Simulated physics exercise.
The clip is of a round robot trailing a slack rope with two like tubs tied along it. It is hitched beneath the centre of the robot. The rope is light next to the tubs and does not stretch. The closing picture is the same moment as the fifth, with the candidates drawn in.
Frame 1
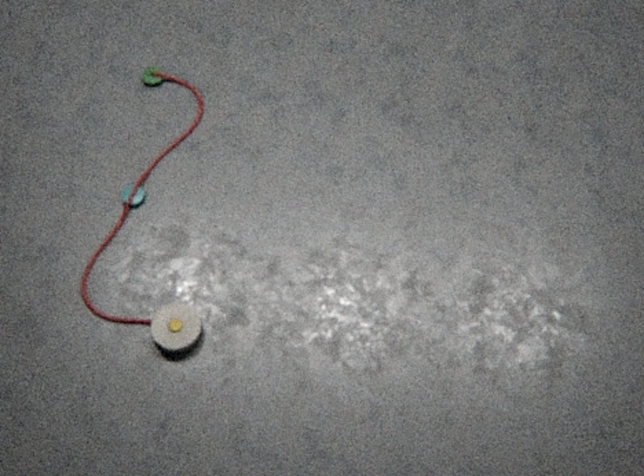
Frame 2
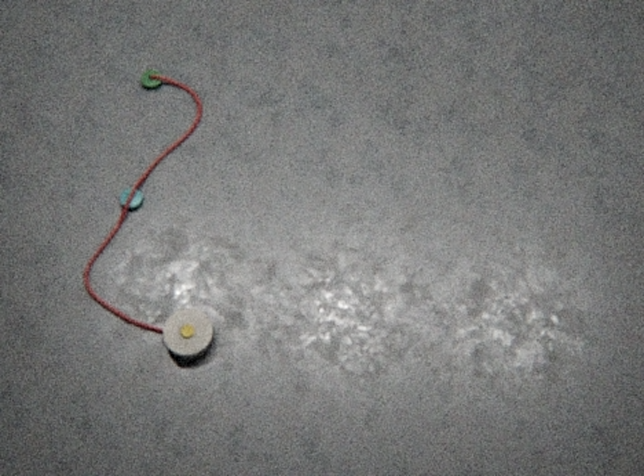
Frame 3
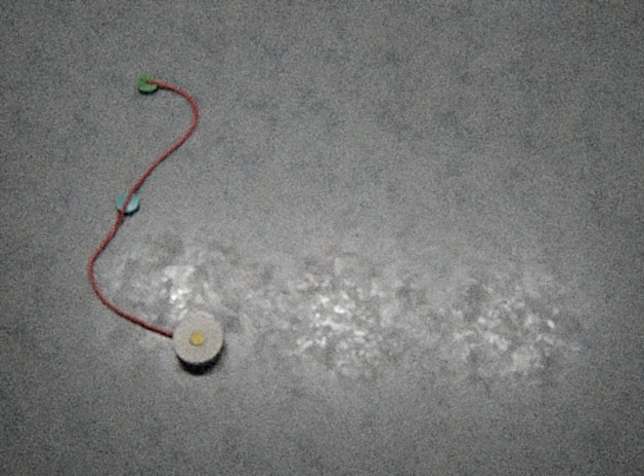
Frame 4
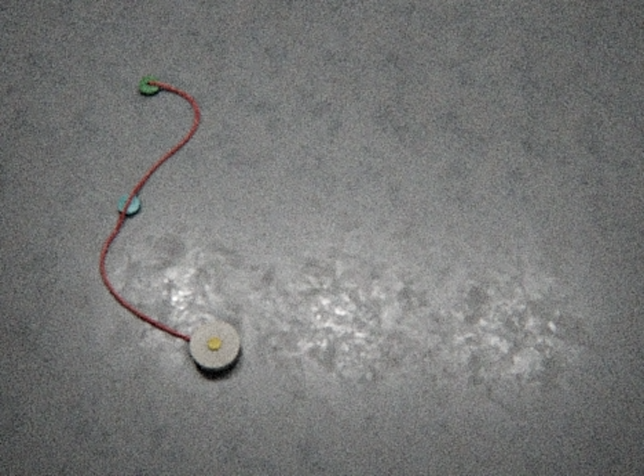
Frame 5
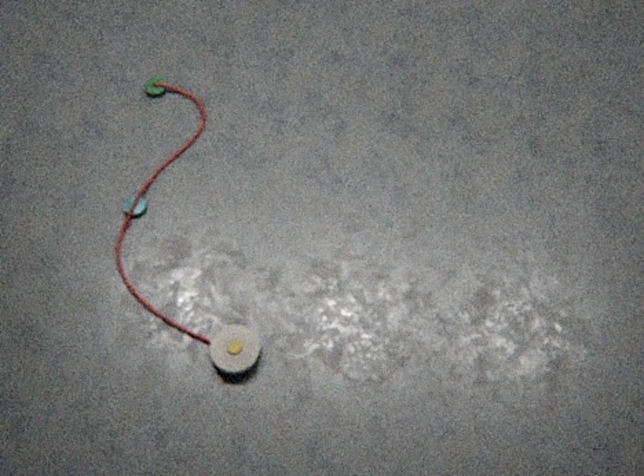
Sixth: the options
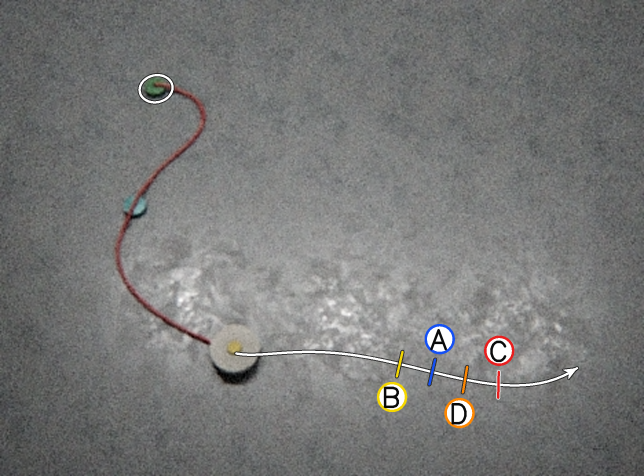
To begin with, a pale round robot with a yellow centre sits at the lower left of a grey floor, a curving red rope running up to a turquoise tub and a green tub. The robot slides right and slightly downward, drawing the lower rope along, while both tubs shift only a little.
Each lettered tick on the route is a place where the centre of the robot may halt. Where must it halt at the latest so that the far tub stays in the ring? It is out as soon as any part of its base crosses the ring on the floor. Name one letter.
No farther than B.
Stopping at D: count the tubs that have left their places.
Two.
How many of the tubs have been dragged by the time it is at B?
One.
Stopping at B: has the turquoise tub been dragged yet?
By then, yes.
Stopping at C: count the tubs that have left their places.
Two.
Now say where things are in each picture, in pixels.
Robot (177, 328); green tub (153, 76); turquoise tub (133, 196), in the first frame.
Robot (189, 334); green tub (152, 79), in the second frame.
Robot (199, 342); green tub (148, 84), in the third frame.
Robot (216, 347); green tub (150, 85), in the fourth frame.
Robot (235, 351); green tub (156, 87); turquoise tub (135, 206), in the fifth frame.
On the marked copy, A at (432, 372); B at (400, 364); C at (498, 385); D at (465, 380); the ring at (156, 89); the route from (236, 354) via (408, 366) to (577, 368).
Taking B. A third of the way, robot (293, 349); green tub (156, 87); turquoise tub (137, 207).
Two thirds of the way, robot (351, 352); green tub (156, 87); turquoise tub (173, 227).
When it is over, robot (400, 361); green tub (156, 87); turquoise tub (211, 242); the ringed tub at the far end is still in its ring.
As for the rest, A drags the last tub to (160, 99); C drags the last tub to (180, 131); D drags the last tub to (169, 115).
